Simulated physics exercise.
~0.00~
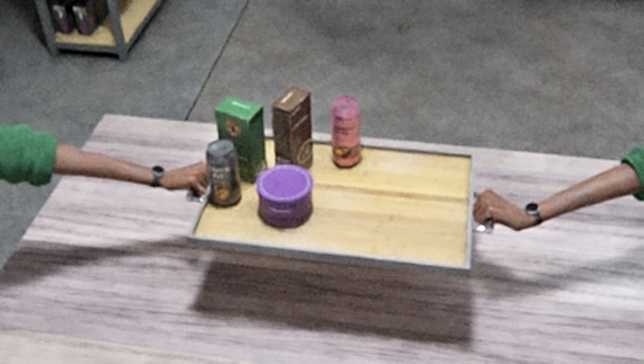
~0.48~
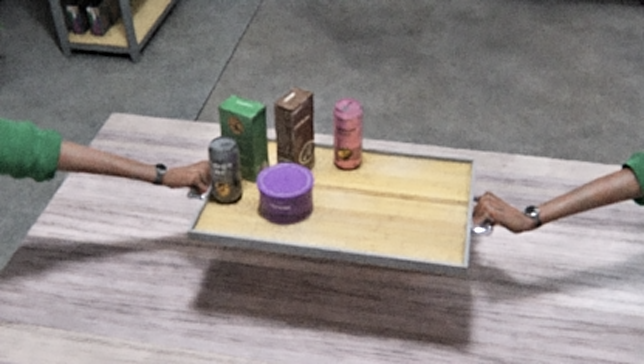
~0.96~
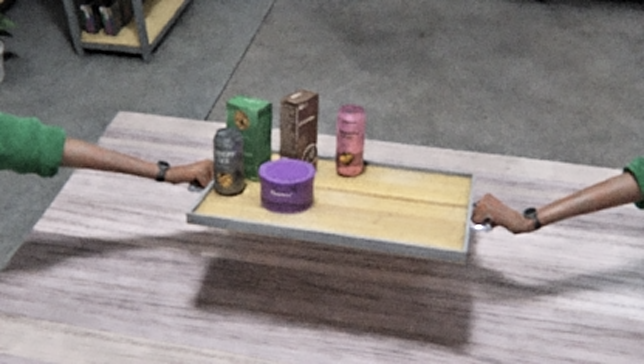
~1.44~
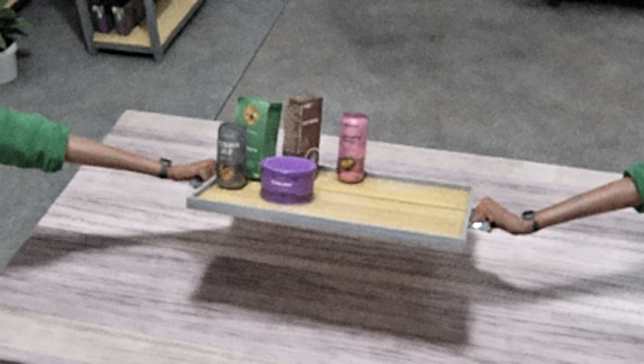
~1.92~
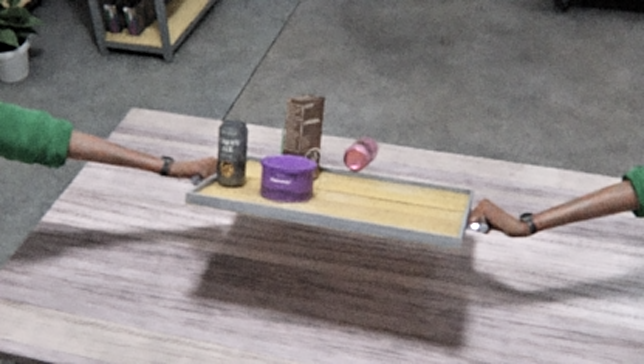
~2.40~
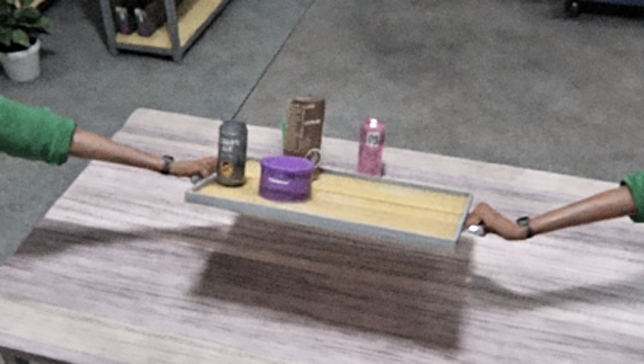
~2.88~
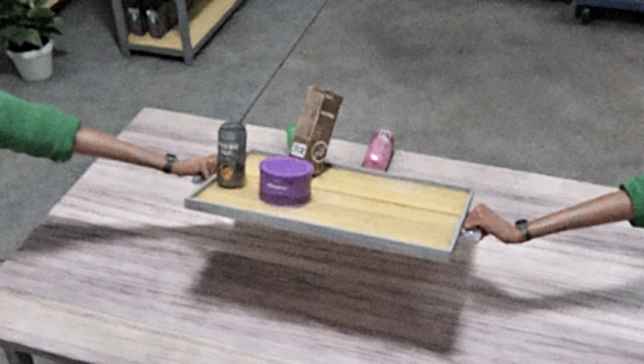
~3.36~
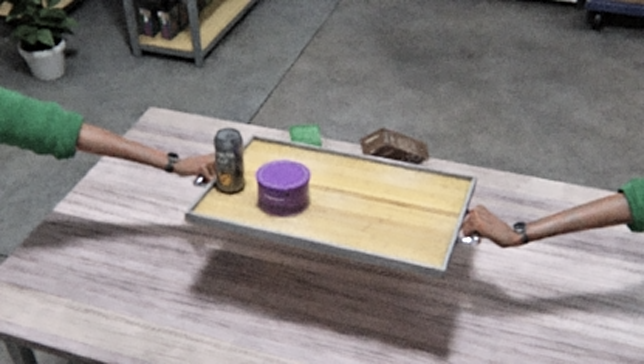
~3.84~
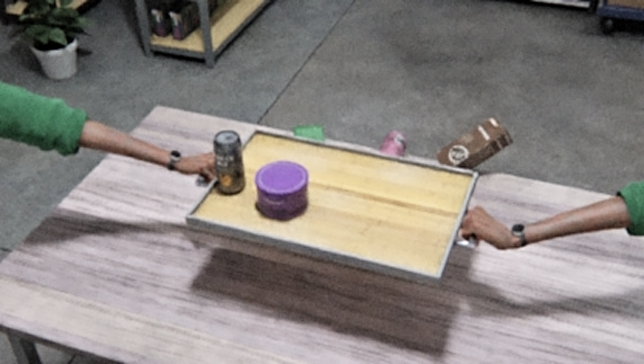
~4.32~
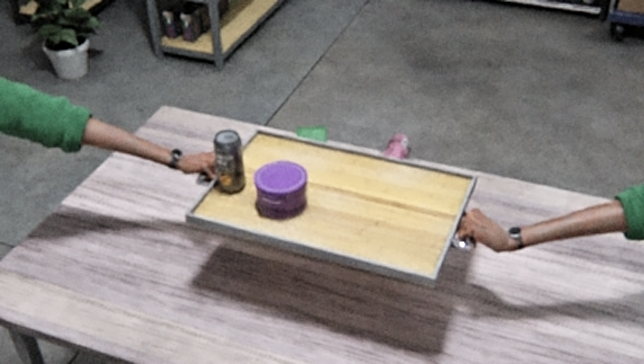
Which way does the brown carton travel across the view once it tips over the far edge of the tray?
It moves to the right, beyond the far edge of the tray, until it is out of sight.
